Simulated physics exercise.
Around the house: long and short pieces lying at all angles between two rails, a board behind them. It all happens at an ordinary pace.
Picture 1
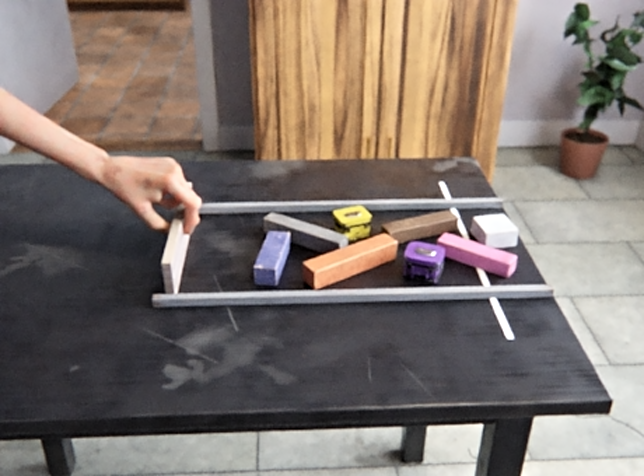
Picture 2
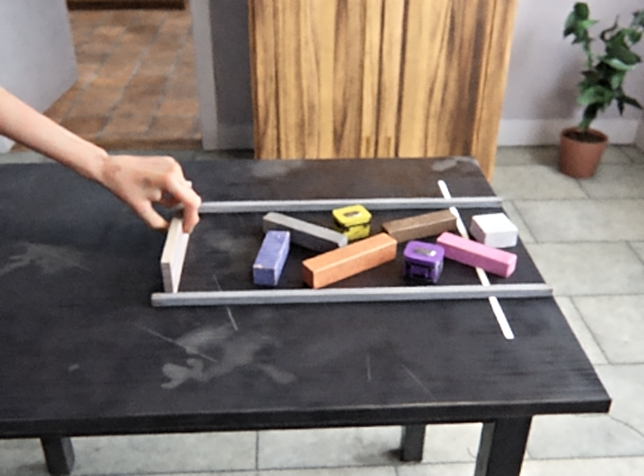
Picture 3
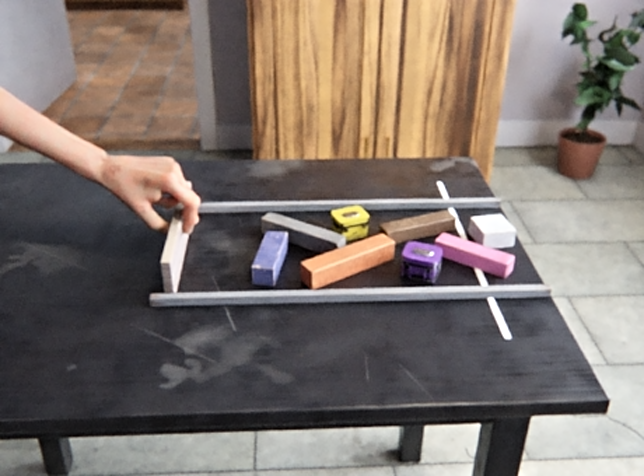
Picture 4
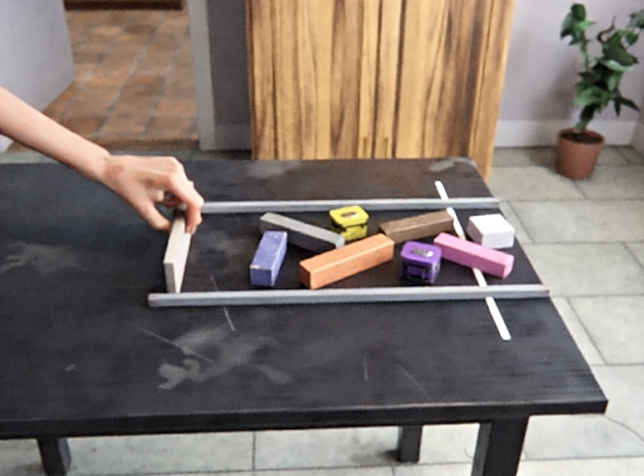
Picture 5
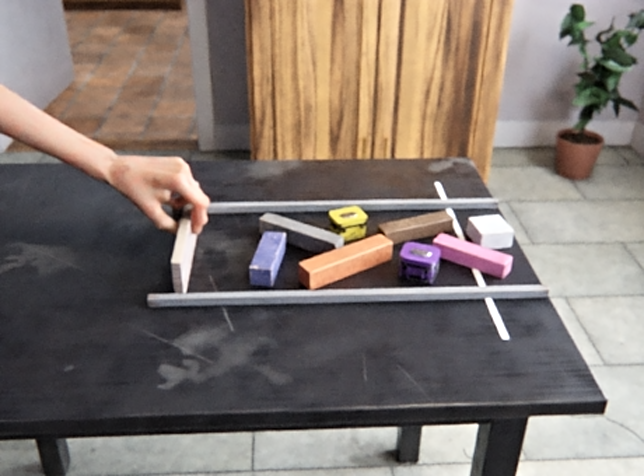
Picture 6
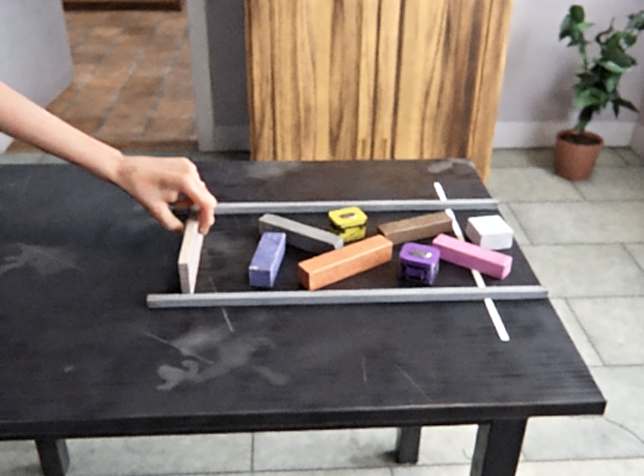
On a dark table, a hand slides an upright board slightly right toward scattered blocks.
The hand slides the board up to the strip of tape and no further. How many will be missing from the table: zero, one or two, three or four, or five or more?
Outcome: The number that fall off is three or four.
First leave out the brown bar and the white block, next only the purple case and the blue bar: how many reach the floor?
The counts: 2 and 2.
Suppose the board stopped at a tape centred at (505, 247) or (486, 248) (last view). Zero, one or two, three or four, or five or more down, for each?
In that order: More than four; 5 or more.
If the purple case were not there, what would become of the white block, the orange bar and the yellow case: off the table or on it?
The white block drops off, the orange bar survives, the yellow case survives.
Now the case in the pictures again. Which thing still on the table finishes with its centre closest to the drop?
The orange bar ends nearest.
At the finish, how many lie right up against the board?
In contact: 2.
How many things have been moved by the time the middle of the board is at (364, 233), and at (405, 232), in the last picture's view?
By then 7, and 8.
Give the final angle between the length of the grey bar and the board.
About 20°.
Soon after, none off yet; white block at rest near (489, 233); pink stick at rest near (471, 256); brown bar at rest near (415, 229).
After that, none off yet; white block at rest near (489, 233); pink stick moving near (475, 256); brown bar moving near (423, 227).
And then, none off yet; white block displaced about its own width near (508, 230); pink stick displaced about its own width near (528, 265); brown bar displaced about its own width near (484, 221).
In the end, the number that fall off is three or four; gone, purple case, brown bar, pink stick and white block.
